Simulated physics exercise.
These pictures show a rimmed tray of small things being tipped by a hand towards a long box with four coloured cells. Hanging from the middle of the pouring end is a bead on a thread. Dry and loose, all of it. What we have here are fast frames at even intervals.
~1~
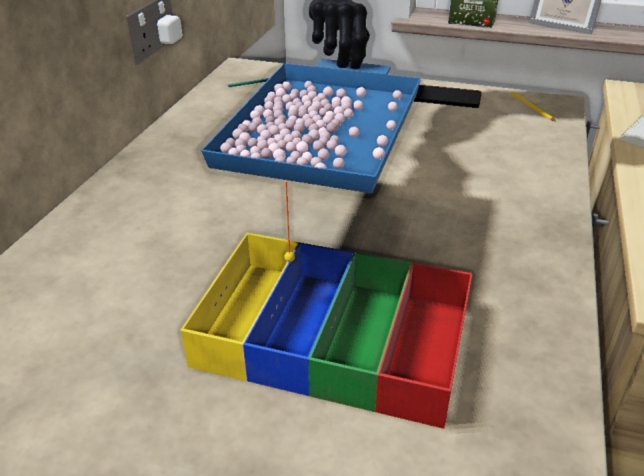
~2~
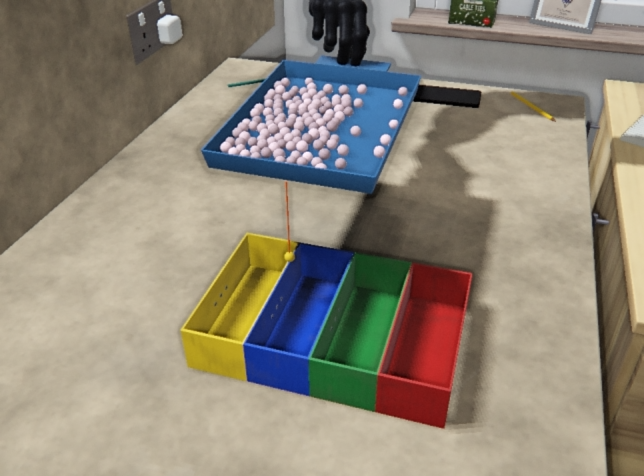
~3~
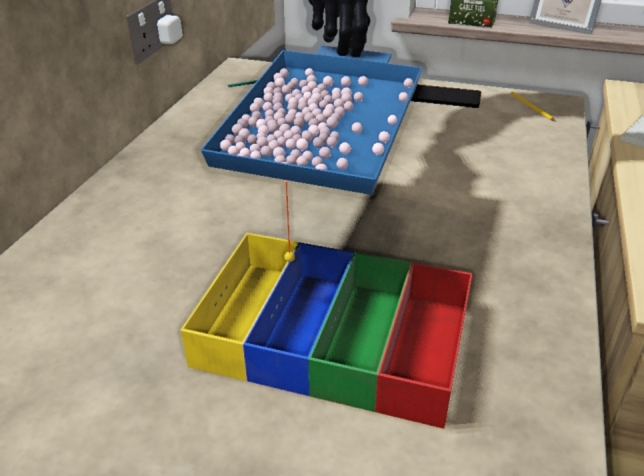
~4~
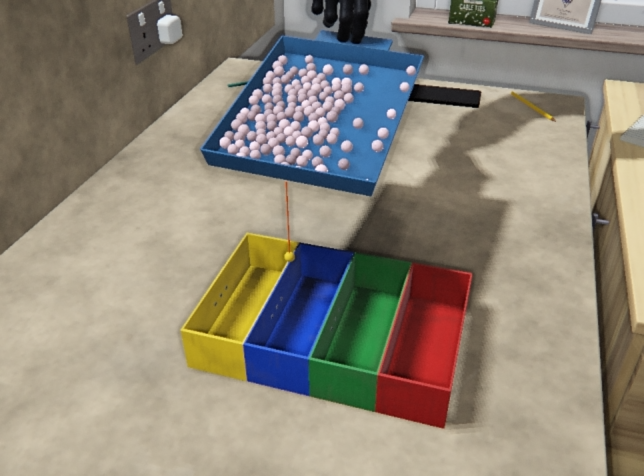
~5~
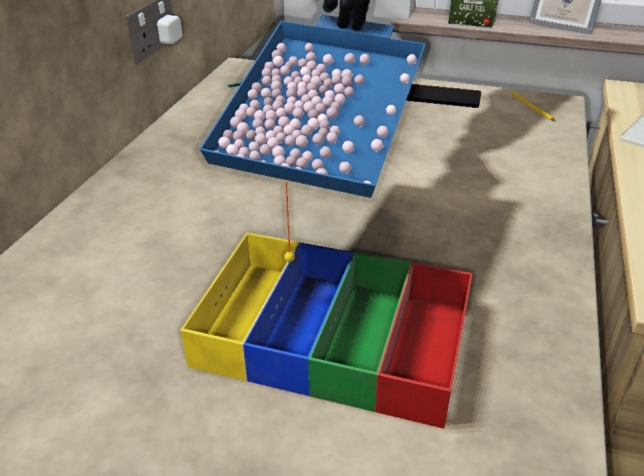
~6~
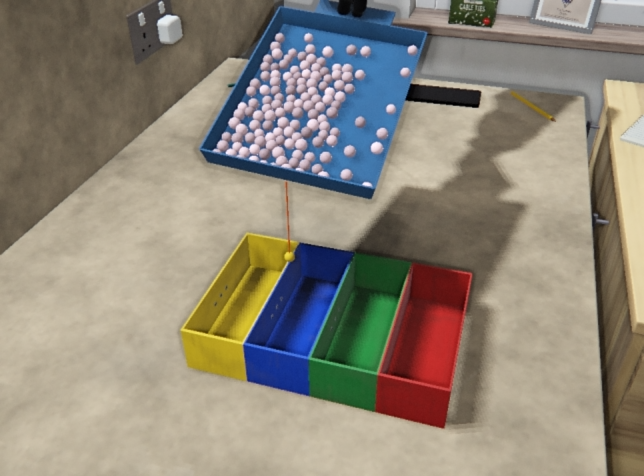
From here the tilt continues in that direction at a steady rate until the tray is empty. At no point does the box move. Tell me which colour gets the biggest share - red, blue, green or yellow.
The biggest share goes to green.
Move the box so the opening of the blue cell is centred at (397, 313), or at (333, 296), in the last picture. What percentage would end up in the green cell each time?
0 per cent the first time, 20 per cent the second time.
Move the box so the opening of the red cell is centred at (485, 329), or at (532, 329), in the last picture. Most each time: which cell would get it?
In order: The cell in blue, yellow.
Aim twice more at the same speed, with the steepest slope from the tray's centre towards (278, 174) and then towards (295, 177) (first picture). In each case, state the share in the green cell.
Around 0 per cent first, around 20 per cent next.
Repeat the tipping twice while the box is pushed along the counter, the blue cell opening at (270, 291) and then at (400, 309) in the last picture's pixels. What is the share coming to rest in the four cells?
Some 100 and then some 80 per cent.
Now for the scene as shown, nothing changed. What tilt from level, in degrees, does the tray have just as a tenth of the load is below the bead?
It is at around 80 degrees.
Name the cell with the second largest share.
Rank 2: The cell in blue.
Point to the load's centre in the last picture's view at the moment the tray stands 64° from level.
In the last view, the load is centred near (308, 151).
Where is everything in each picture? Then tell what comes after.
In the first picture, corners of the pouring end at (207, 149) and (372, 174), level; middle of the load at (291, 125), sugar pearls; bead on its thread at (290, 257); yellow cell at (214, 352); blue cell at (277, 366); green cell at (343, 381); red cell at (412, 397).
In the second picture, corners of the pouring end at (207, 149) and (372, 174), level; middle of the load at (291, 123).
In the third picture, corners of the pouring end at (206, 148) and (372, 176), tipped barely, lowest at the right corner; middle of the load at (291, 119).
In the fourth picture, corners of the pouring end at (206, 148) and (372, 179), tipped a little, lowest at the right corner; middle of the load at (290, 113), a small part on the move.
In the fifth picture, corners of the pouring end at (205, 147) and (372, 182), tipped a little, lowest at the right corner; middle of the load at (290, 108), a small part on the move.
In the sixth picture, corners of the pouring end at (205, 147) and (372, 184), tipped clearly, lowest at the right corner; middle of the load at (289, 107), nearly all on the move; yellow cell at (214, 352); blue cell at (277, 366); green cell at (343, 381); red cell at (412, 397).
Soon, tray tipped steeply; nearly all on the tray; a stray few in the red cell; a stray few falling or outside the box.
A while on, tray tipped past a quarter turn; a small part on the tray; about half in the green cell; about a third in the blue cell; a small part in the yellow cell; a small part falling or outside the box.
Towards the end, tray tipped past a quarter turn; about half in the green cell; about a third in the blue cell; a small part in the yellow cell; a stray few falling or outside the box.
Finally, tray tipped past a quarter turn; about half in the green cell; about a third in the blue cell; a small part in the yellow cell; none in the red cell; a stray few outside the box.
